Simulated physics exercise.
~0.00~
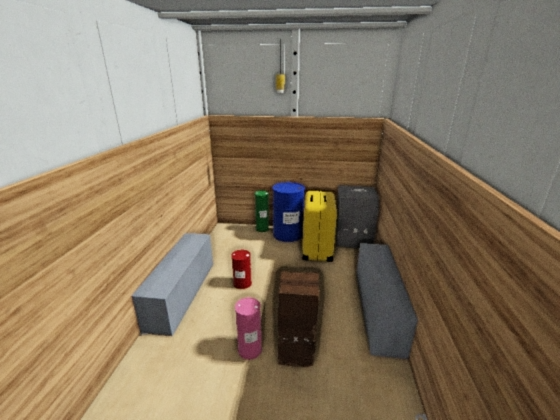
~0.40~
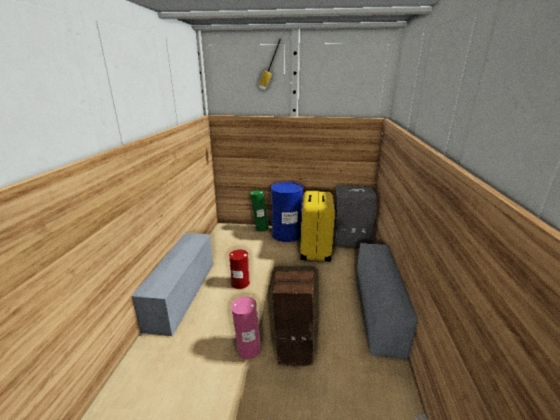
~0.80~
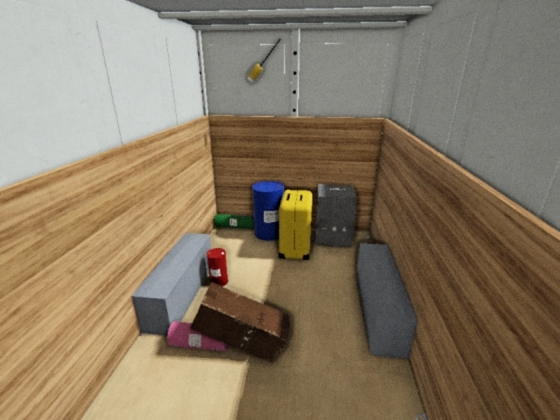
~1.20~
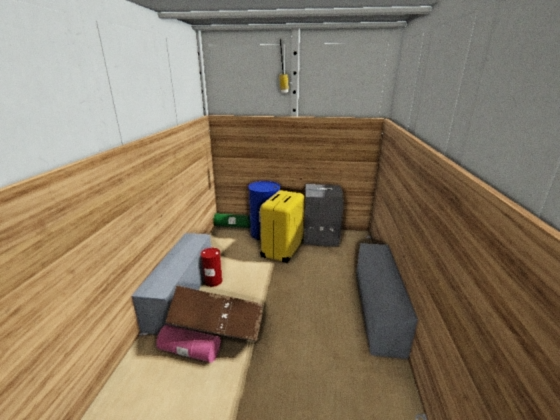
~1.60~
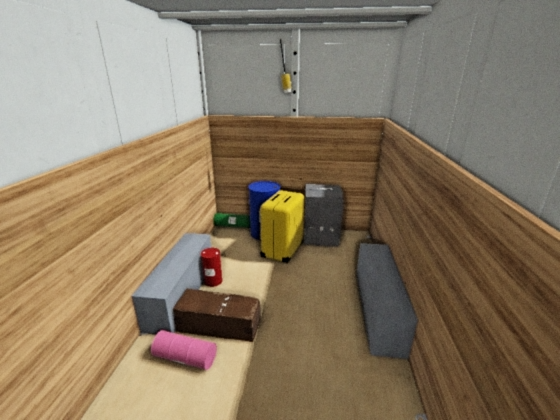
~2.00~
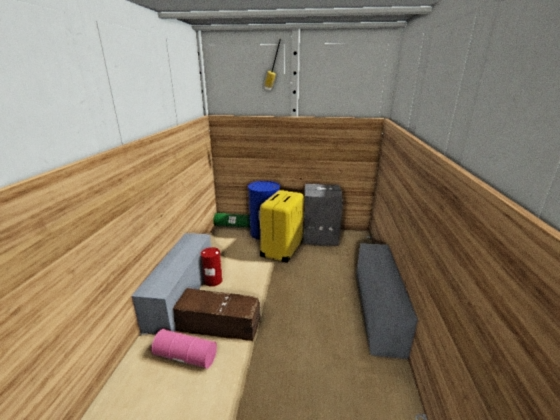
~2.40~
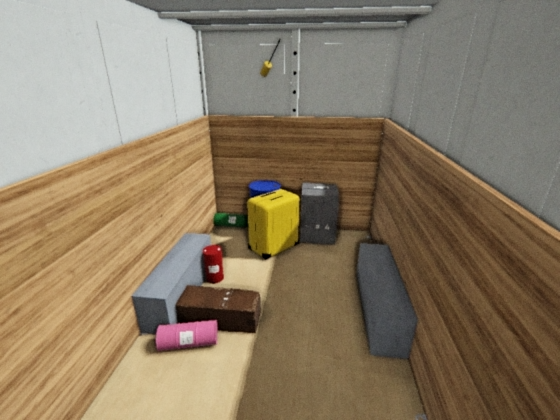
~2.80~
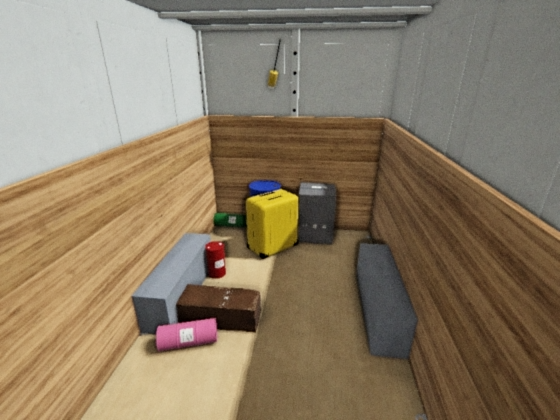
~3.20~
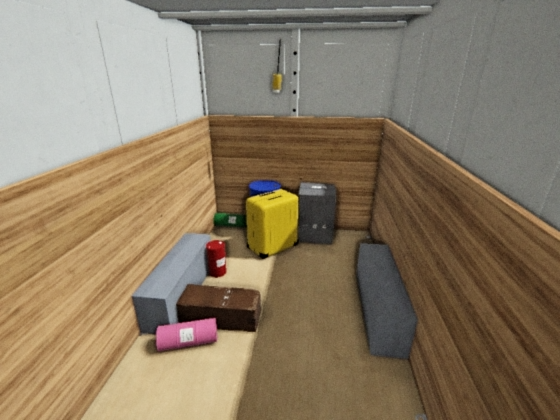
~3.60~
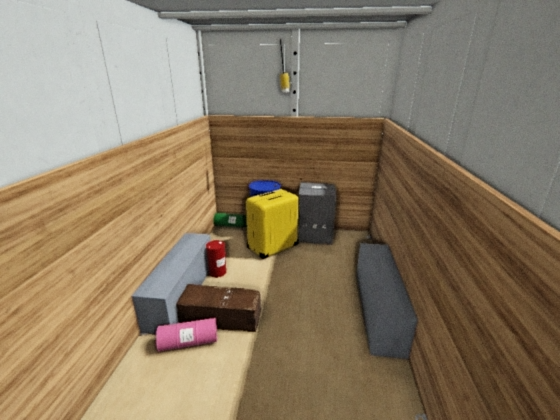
The brown case and the pink and green canisters toppled over in the van's load bay as everything slid left, then the yellow suitcase shifted and turned in front of the blue drum, and it all settled with the suitcase and grey one still upright.
